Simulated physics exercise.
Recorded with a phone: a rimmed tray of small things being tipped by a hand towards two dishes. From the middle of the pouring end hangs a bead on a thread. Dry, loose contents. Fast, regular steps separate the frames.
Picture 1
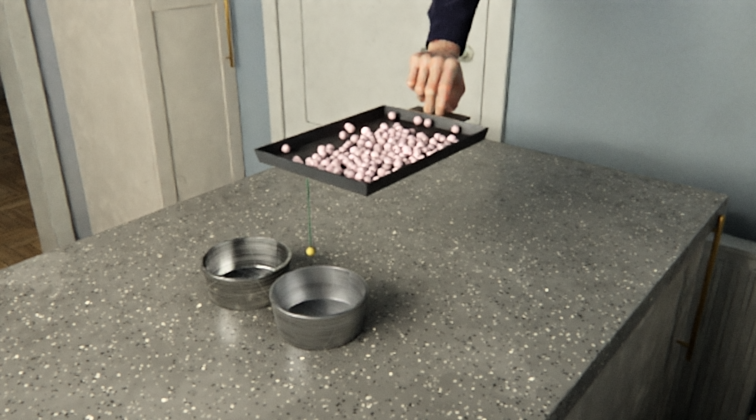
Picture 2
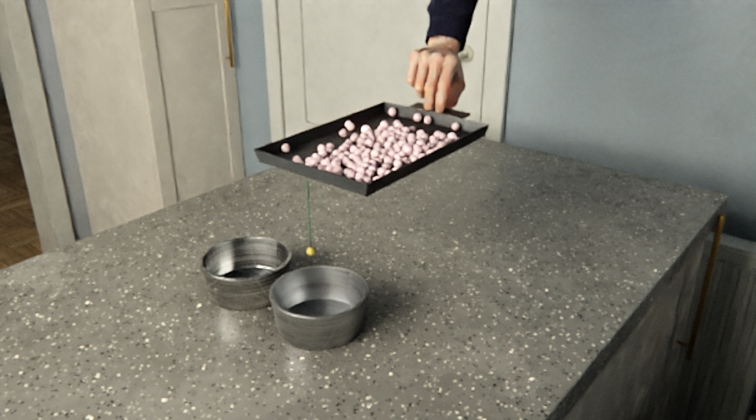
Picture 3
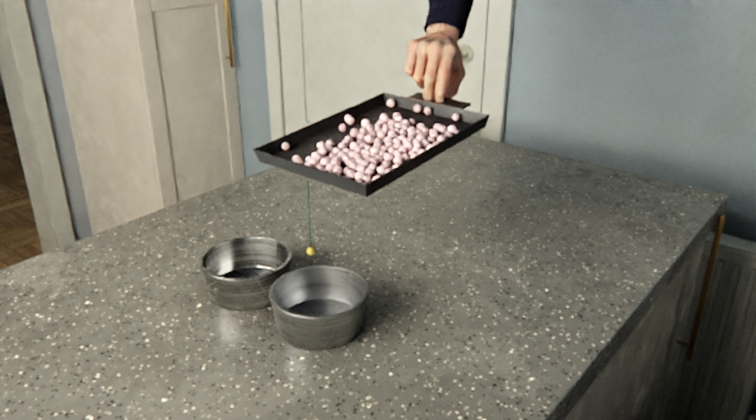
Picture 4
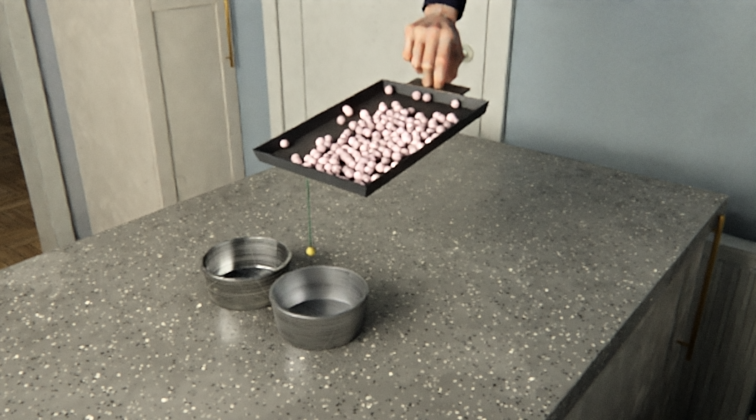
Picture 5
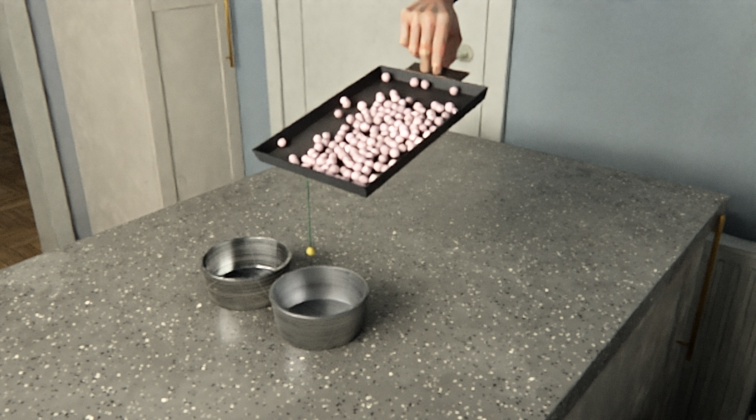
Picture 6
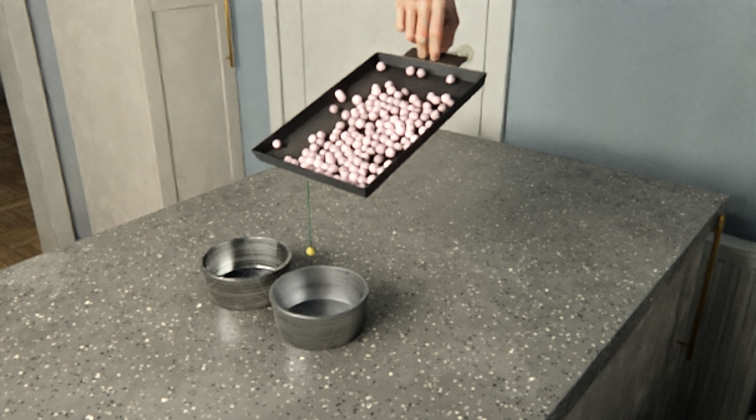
The video shows a hand holding a dark rimmed tray of small pink balls above two metal dishes on a speckled grey countertop, then raising the far end so the tray slopes more steeply while a bead hangs beneath.
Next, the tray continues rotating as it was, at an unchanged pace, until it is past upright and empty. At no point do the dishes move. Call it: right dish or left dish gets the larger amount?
Right dish.
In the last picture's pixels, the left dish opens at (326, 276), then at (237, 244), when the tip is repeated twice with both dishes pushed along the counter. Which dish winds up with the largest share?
The left-placed dish first, the right-placed dish second.
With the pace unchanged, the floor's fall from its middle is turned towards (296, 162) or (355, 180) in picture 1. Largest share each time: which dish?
Try 1: The left-side dish; try 2: The right-side dish.
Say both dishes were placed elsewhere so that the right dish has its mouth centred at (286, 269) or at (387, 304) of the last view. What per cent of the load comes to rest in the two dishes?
Close to 50 %, followed by close to 50 %.
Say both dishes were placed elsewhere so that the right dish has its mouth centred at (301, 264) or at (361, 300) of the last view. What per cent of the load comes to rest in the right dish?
First placement: Some 30 %; second placement: Some 30 %.
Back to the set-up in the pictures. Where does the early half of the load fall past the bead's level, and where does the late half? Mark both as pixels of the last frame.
Earlier portion about (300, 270); later portion about (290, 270).
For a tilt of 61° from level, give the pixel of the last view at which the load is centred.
Somewhere near pixel (317, 161).
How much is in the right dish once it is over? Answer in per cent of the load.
Close to 60 in every hundred pieces.
Just after the last frame, tray tipped steeply; the larger part on the tray; just a few in the right dish; just a few in the left dish; about a tenth in the air.
A moment on, tray tipped right over; about a tenth on the tray; roughly half in the right dish; about a tenth in the left dish; roughly a quarter outside both; roughly a quarter in the air.
Further on, tray tipped past a quarter turn; roughly two thirds in the right dish; roughly a quarter in the left dish; roughly a quarter outside both.
When it is over, tray tipped past a quarter turn; roughly two thirds in the right dish; roughly a quarter in the left dish; roughly a quarter outside both.
